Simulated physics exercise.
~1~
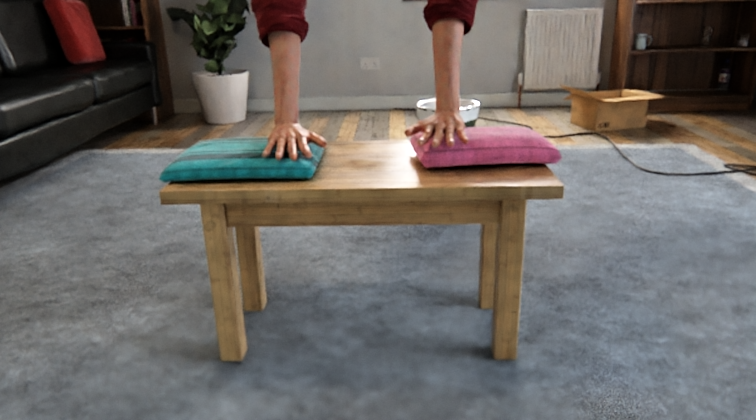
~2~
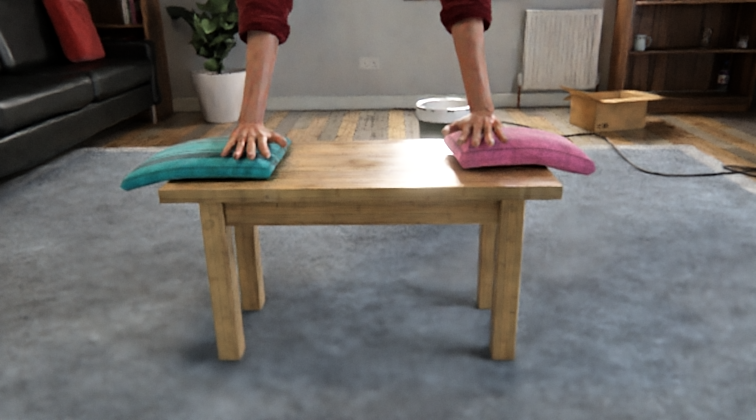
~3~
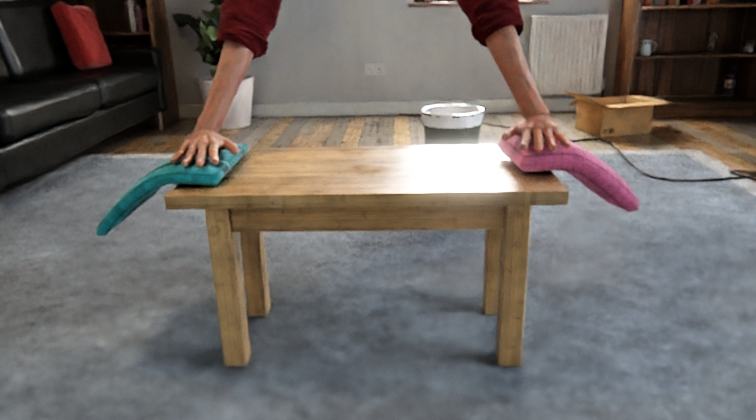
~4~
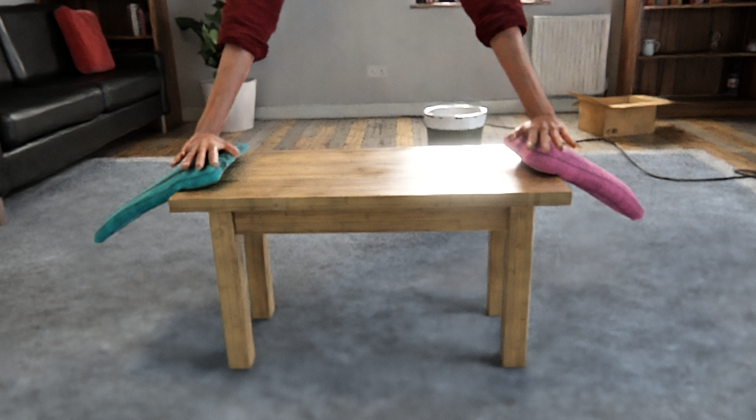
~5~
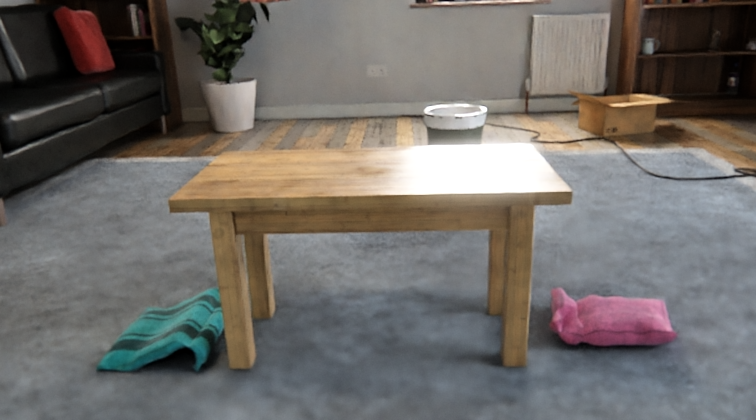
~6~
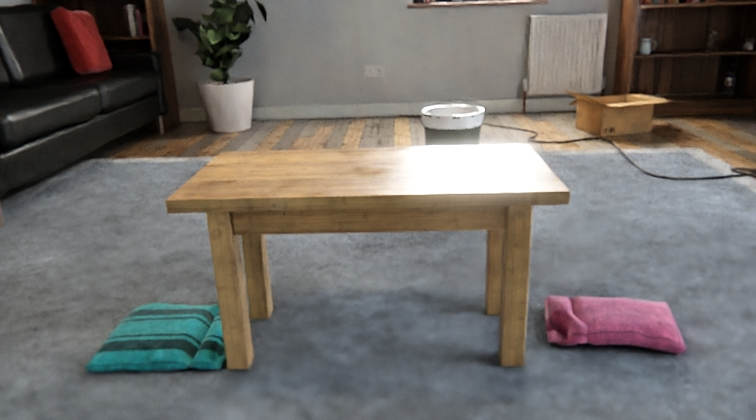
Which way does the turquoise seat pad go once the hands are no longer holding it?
It goes down, dropping off the left end of the table to the floor.
